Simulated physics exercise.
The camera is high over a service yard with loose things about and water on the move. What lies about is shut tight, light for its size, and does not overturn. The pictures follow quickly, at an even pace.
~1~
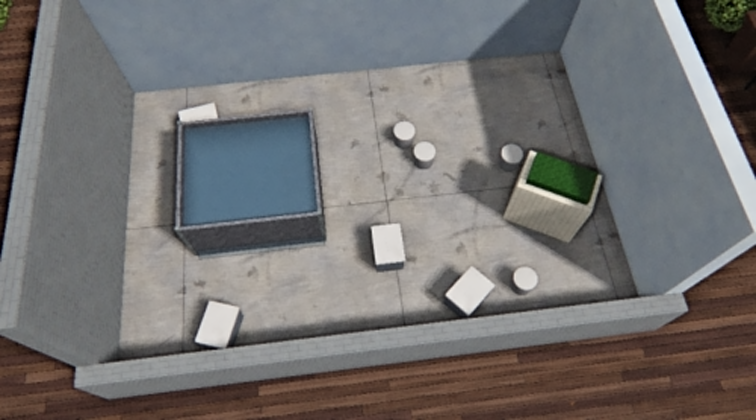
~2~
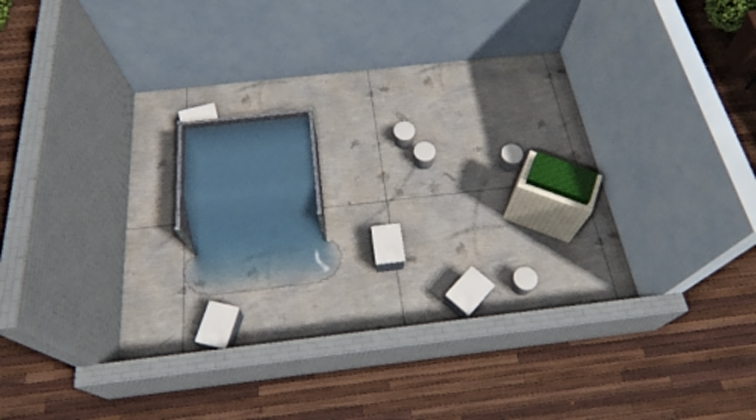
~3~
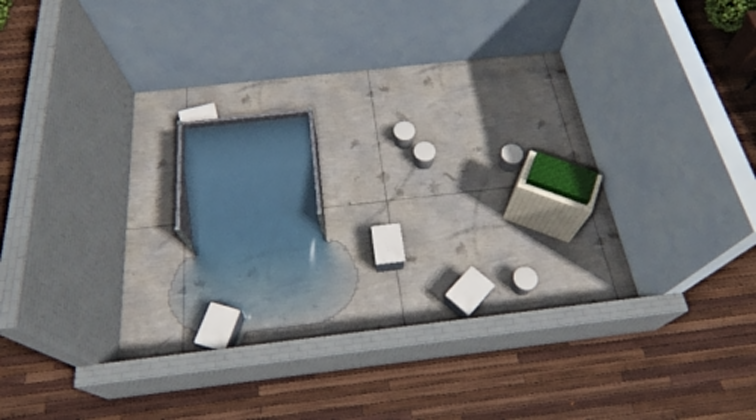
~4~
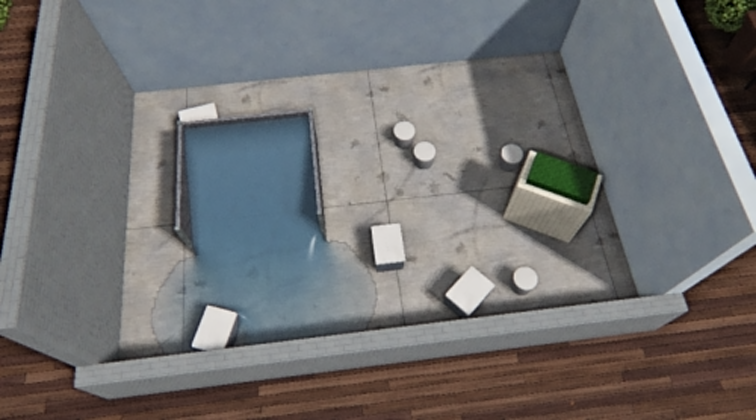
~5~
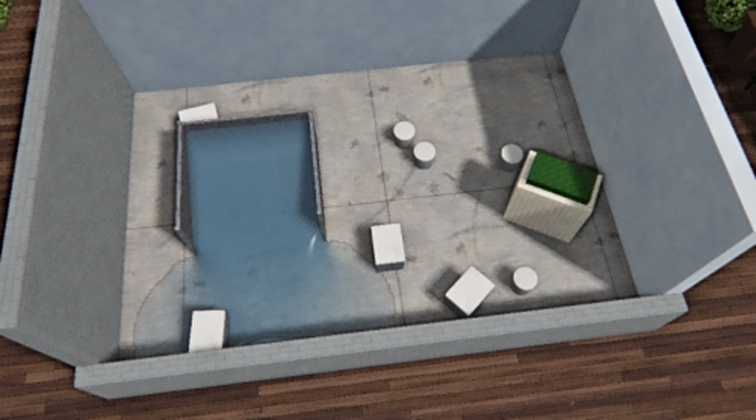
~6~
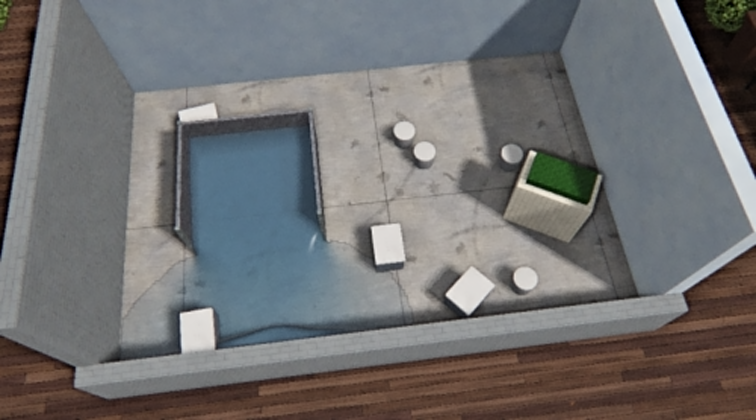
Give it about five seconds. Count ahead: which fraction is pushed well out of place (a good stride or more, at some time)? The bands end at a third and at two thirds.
It is at least two thirds.
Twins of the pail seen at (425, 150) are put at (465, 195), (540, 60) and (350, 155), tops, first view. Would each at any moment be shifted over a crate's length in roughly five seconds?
As listed: Swept aside, short of that, less than that.
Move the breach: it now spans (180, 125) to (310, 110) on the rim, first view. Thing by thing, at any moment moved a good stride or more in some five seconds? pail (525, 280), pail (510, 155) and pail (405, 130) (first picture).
In turn: Under that, swept aside, moved that far.
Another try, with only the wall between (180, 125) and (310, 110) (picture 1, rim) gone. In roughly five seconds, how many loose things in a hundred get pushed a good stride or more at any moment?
About 60 per cent.
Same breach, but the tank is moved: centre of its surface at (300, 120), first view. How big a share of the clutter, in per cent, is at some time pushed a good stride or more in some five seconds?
About 80 per cent.
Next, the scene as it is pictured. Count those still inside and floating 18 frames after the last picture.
I count 2.
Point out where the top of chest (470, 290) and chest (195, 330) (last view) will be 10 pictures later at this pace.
At about (551, 242) and (145, 207).
A moment on, 1 of 8 are well off their spots; 1 afloat.
Next, 3 of 8 are well off their spots; 2 afloat.
Later, 6 of 8 are well off their spots; 2 afloat.
In the end, 6 of 8 are well off their spots, and 6 have been at some point; 4 afloat.
